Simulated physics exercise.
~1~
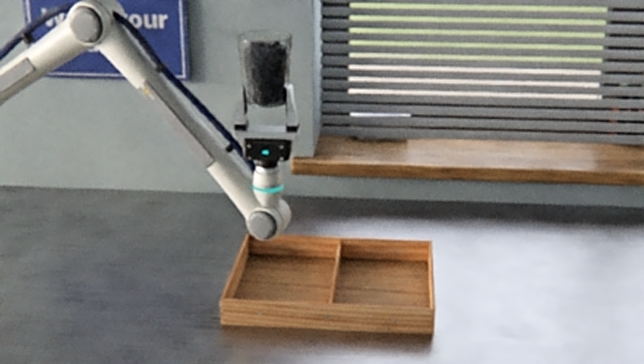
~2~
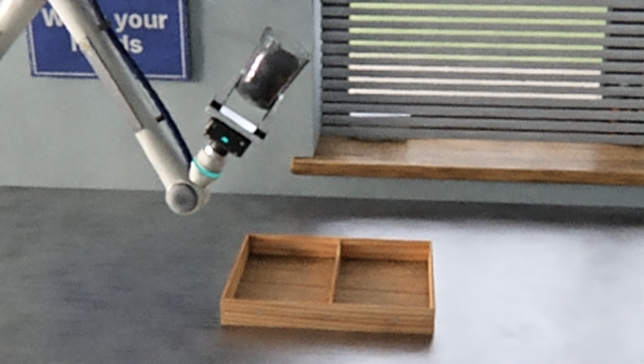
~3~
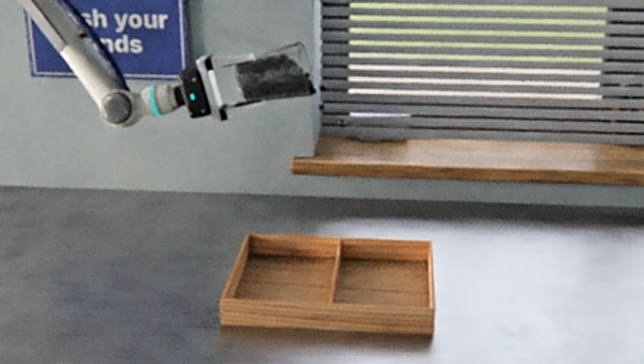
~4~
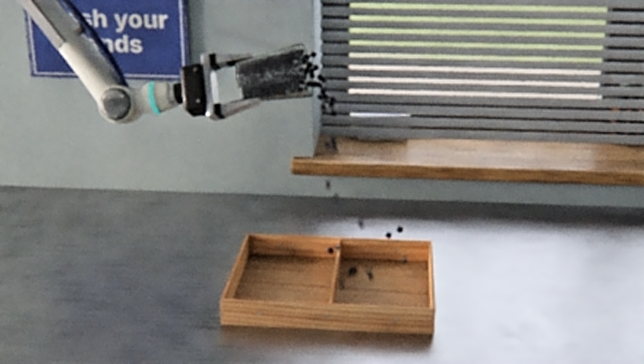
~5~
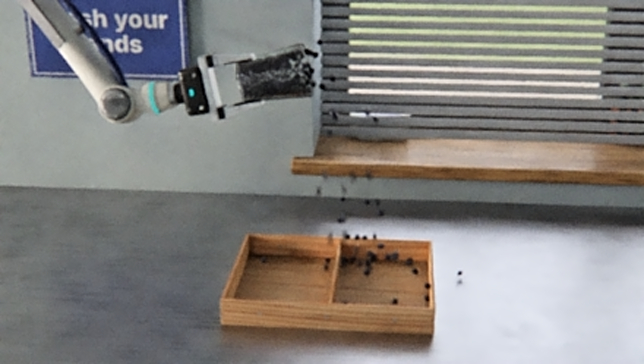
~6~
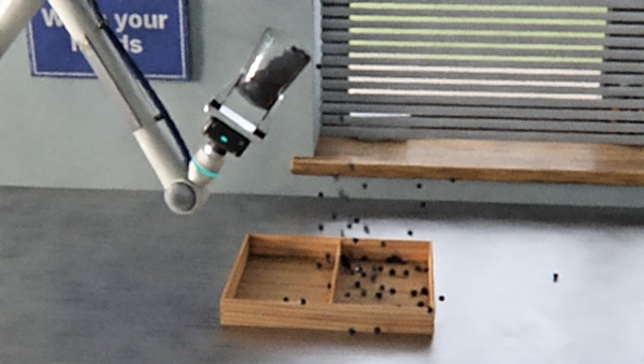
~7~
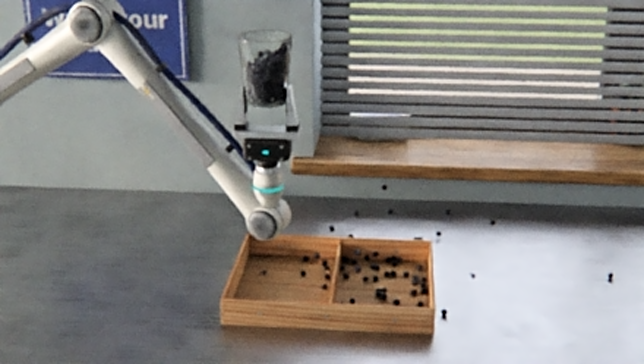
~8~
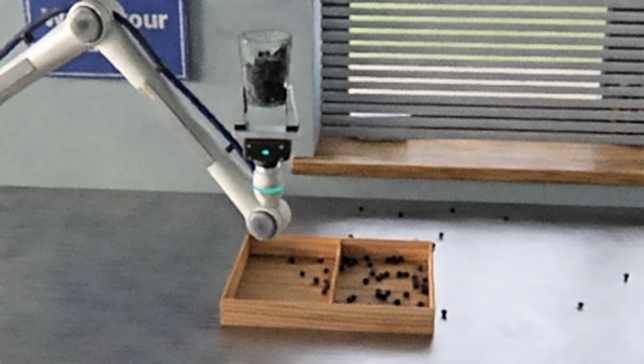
A robot arm tips a cup, scattering some black beads into a divided wooden tray and onto the table, then rights it.
